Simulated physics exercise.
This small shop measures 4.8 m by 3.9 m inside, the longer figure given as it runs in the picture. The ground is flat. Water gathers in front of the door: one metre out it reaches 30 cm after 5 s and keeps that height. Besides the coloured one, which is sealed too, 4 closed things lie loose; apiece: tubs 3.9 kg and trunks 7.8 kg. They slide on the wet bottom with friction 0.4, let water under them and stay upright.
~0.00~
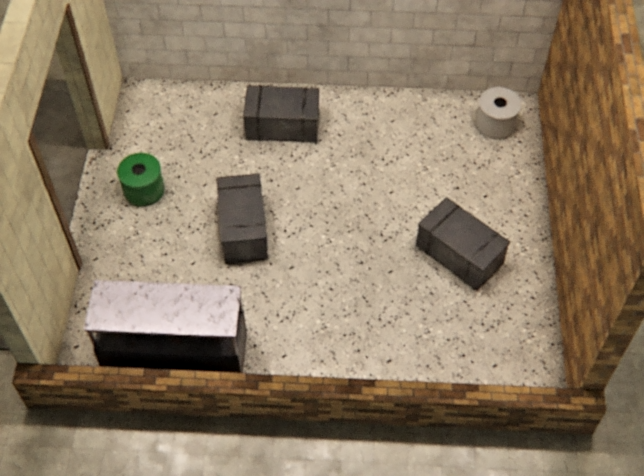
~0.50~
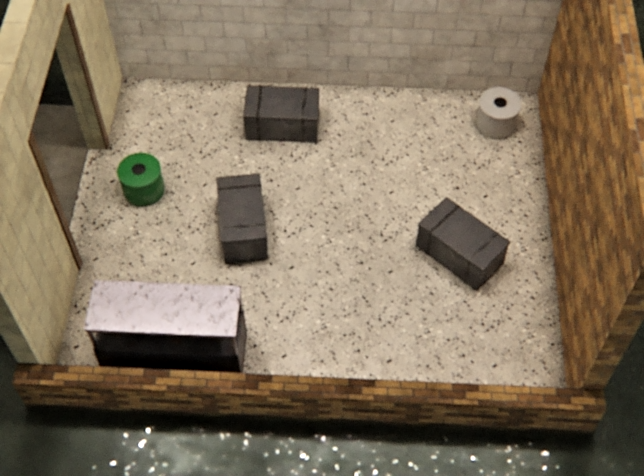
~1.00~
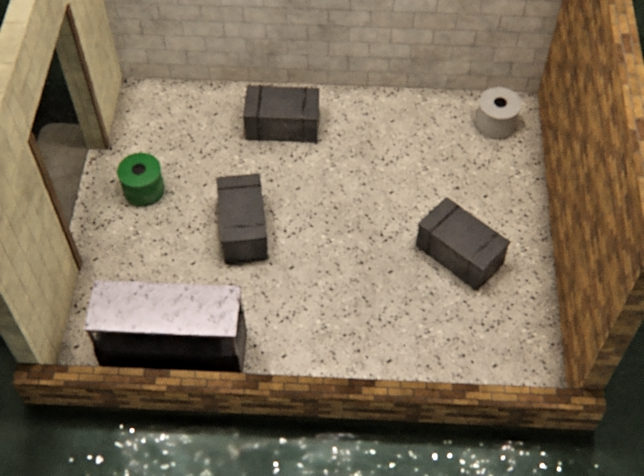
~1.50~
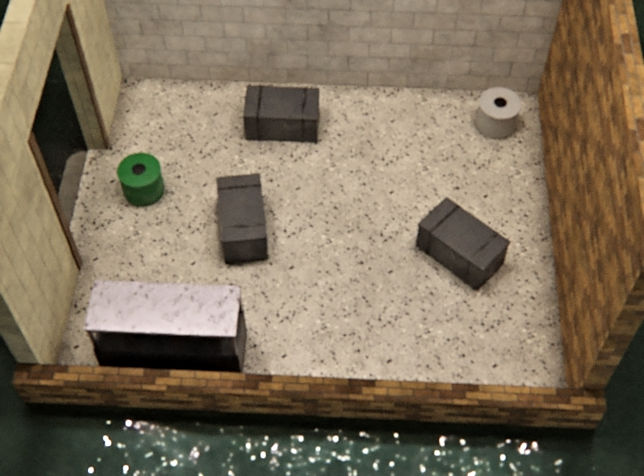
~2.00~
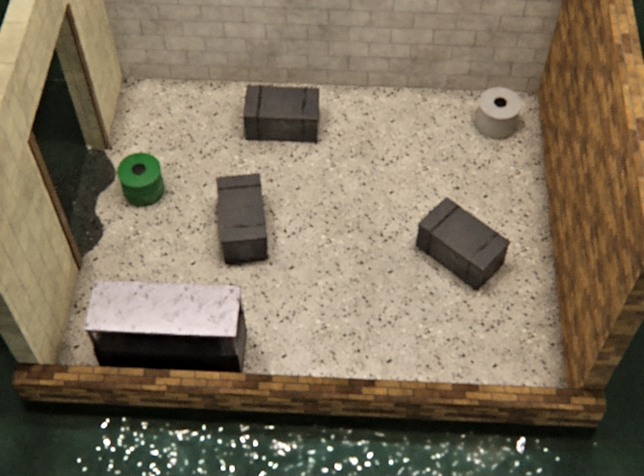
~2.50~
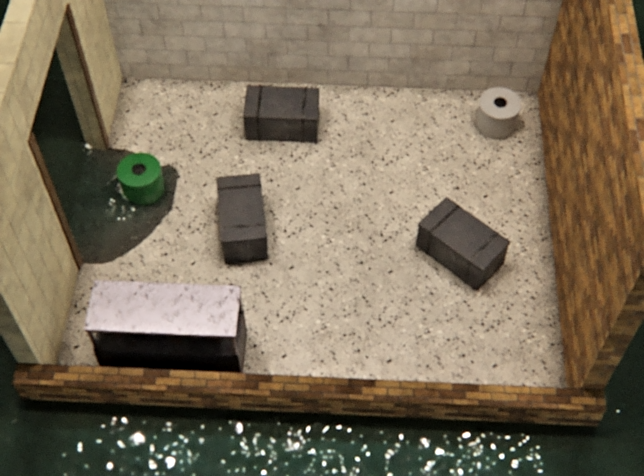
The footage shows a small room with a green tub, a grey tub and three dark trunks on a speckled floor; dark water gathers outside, then enters through the left doorway and spreads around the green tub, which stays still.
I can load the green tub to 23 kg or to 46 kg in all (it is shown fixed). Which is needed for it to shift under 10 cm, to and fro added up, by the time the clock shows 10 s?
For it, neither load is enough.
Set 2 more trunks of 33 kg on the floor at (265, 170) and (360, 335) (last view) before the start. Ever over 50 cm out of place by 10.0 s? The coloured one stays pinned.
In that order: Short of it, more.
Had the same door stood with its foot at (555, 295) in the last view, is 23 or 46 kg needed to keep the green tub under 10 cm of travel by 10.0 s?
Then only the larger load is enough.
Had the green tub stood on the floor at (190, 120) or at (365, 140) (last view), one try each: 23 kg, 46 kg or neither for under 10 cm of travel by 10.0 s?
In that order: Either load holds; only the larger holds.
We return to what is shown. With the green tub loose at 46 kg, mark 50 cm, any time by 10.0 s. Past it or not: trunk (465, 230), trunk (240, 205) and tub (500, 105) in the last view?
In that order: More, past it, under.
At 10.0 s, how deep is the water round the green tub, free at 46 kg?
Roughly 10 cm.
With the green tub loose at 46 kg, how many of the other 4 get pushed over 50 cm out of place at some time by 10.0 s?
3 of them.
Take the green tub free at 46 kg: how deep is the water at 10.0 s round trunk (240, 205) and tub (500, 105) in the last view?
About 16 and 18 cm.
After 3.5 s the green tub would be 10 cm from its start with 23 kg and 0 cm from its start with 46 kg; 8 cm of water round it then.
After 4.5 s the green tub would be 46 cm from its start with 23 kg and 0 cm from its start with 46 kg; 10 cm of water round it then.
After 7.0 s the green tub would be 177 cm from its start with 23 kg and 37 cm from its start with 46 kg; 9 cm of water round it then.
After 10.0 s the green tub would be 221 cm from its start with 23 kg and 70 cm from its start with 46 kg; 10 cm of water round it then.
